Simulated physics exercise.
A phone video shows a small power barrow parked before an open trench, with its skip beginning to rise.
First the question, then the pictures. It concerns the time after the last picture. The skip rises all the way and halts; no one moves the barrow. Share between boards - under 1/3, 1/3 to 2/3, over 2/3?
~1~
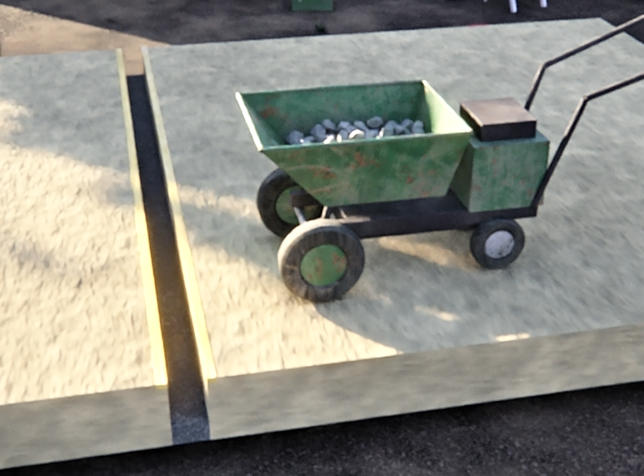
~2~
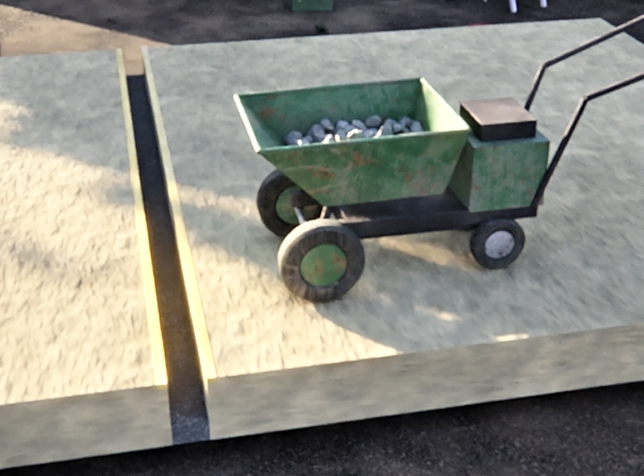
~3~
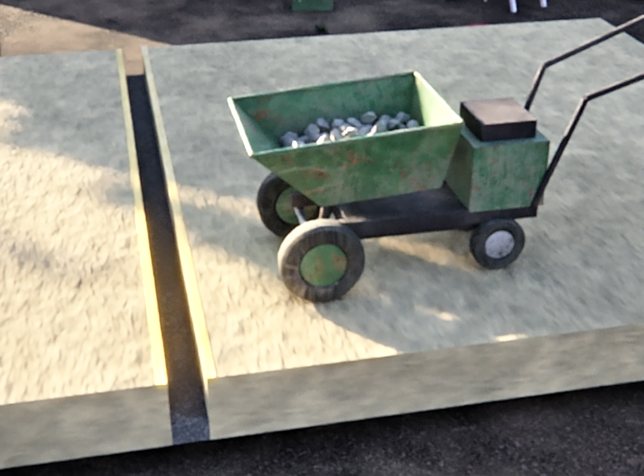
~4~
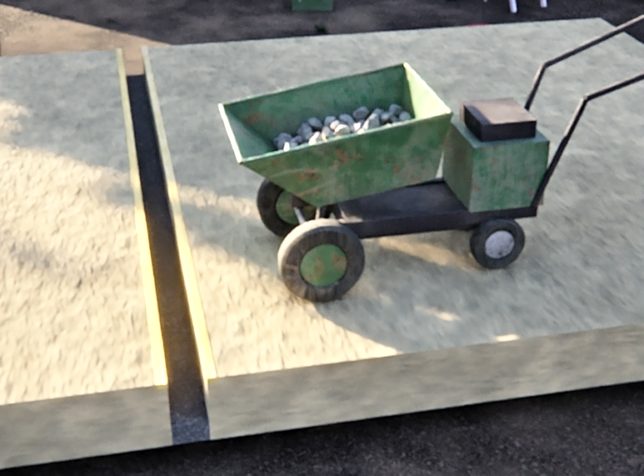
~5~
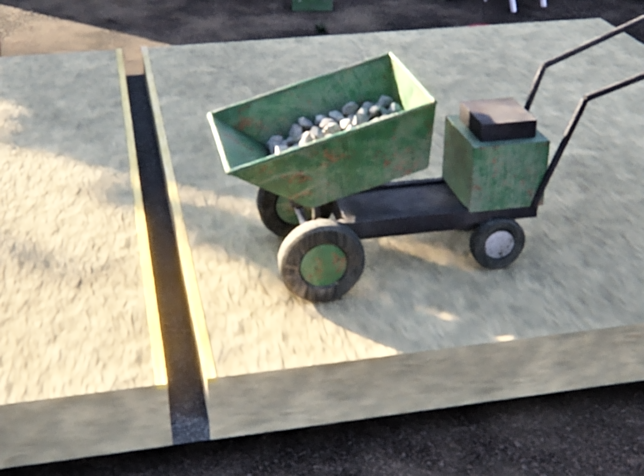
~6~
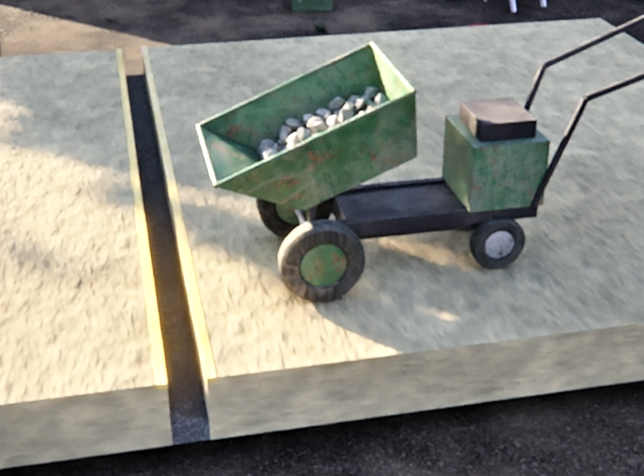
The trench will take in at least a third and at most two thirds.
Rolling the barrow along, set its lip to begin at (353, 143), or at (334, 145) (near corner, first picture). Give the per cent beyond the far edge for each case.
Some 0 % then some 0 %.
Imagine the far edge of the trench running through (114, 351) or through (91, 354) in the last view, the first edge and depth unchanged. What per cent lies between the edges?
Respectively, 100 % and 100 %.
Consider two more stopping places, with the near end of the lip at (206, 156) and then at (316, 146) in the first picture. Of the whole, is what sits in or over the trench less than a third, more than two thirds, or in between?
The first stop gives under a third, while the second gives one to two thirds.
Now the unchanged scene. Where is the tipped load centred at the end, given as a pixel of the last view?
Somewhere around (161, 290) in the last picture.
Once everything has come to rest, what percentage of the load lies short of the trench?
I'd say around 0 per cent of the load.
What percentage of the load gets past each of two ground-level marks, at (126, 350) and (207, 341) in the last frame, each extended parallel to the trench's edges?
That's 20 per cent for the first and 90 per cent for the second.
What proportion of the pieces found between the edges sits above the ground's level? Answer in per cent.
10 per cent or thereabouts.
Soon after the last picture, skip tipped steeply; all in the skip.
A little later, skip tipped right over; about two thirds in the skip; about a quarter in or heaped over the trench; a small part beyond it.
Later still, skip tipped right over; a small part in the skip; about half in or heaped over the trench; about a quarter beyond it.
At rest, skip tipped right over; a small part in the skip; about half in or heaped over the trench; about a quarter beyond it.
